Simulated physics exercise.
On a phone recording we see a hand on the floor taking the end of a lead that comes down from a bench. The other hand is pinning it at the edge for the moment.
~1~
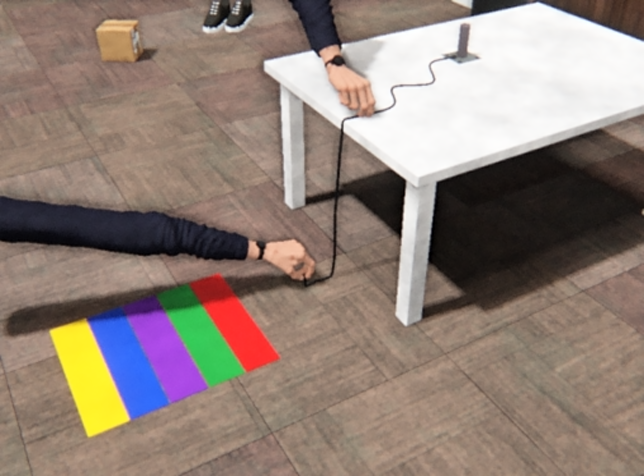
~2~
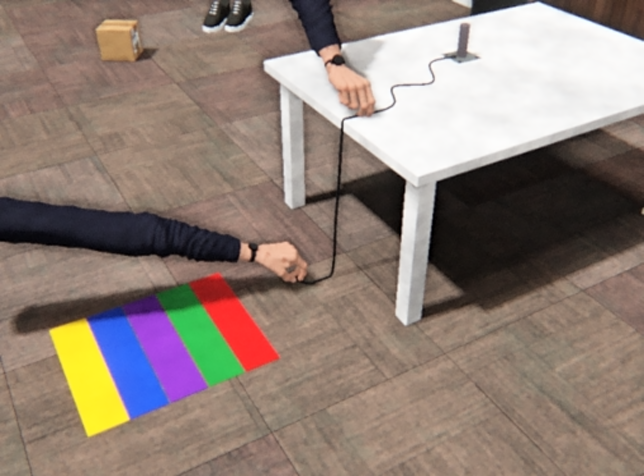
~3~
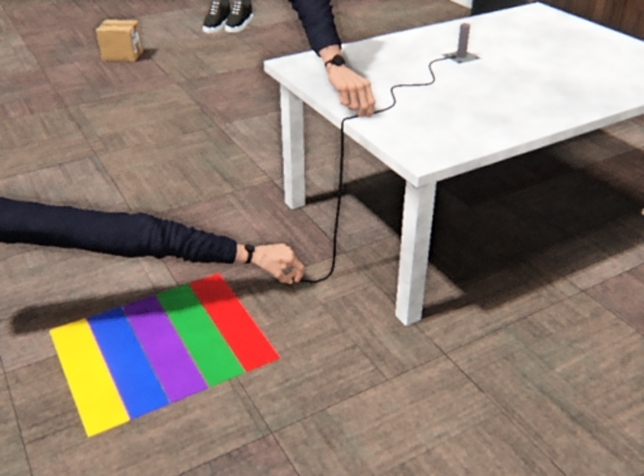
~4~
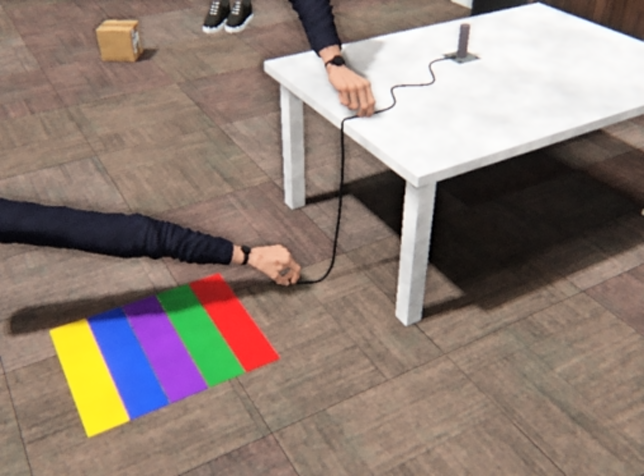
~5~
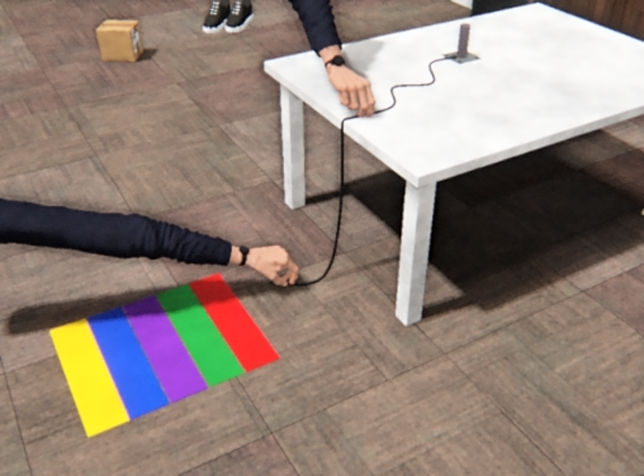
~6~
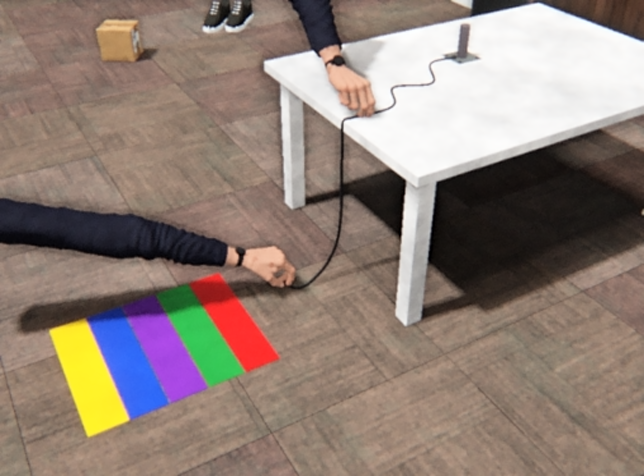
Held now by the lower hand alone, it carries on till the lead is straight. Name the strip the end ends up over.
Purple.
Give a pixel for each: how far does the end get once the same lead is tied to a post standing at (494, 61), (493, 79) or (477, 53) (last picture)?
(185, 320), (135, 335) and (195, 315), in that order.
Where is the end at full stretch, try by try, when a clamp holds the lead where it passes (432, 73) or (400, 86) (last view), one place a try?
Respectively, (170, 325) and (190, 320).
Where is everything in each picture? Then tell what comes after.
End (304, 276); red (252, 348); green (217, 362); purple (180, 376); blue (141, 392); yellow (101, 407), in the first frame.
End (297, 278); lead through (430, 63) (419, 85) (392, 106) (342, 138) (338, 200) (334, 259), in the second frame.
End (294, 280), in the third frame.
End (290, 281); lead through (430, 64) (419, 85) (392, 106) (342, 138) (341, 200) (333, 259), in the fourth frame.
End (288, 282), in the fifth frame.
End (285, 283); lead through (430, 64) (419, 85) (392, 106) (342, 138) (342, 199) (330, 259), in the sixth frame.
Soon after, end near (215, 308); over red.
After that, end near (180, 321); over green.
At the stop, end near (159, 329); over purple. The end stops over the purple strip.
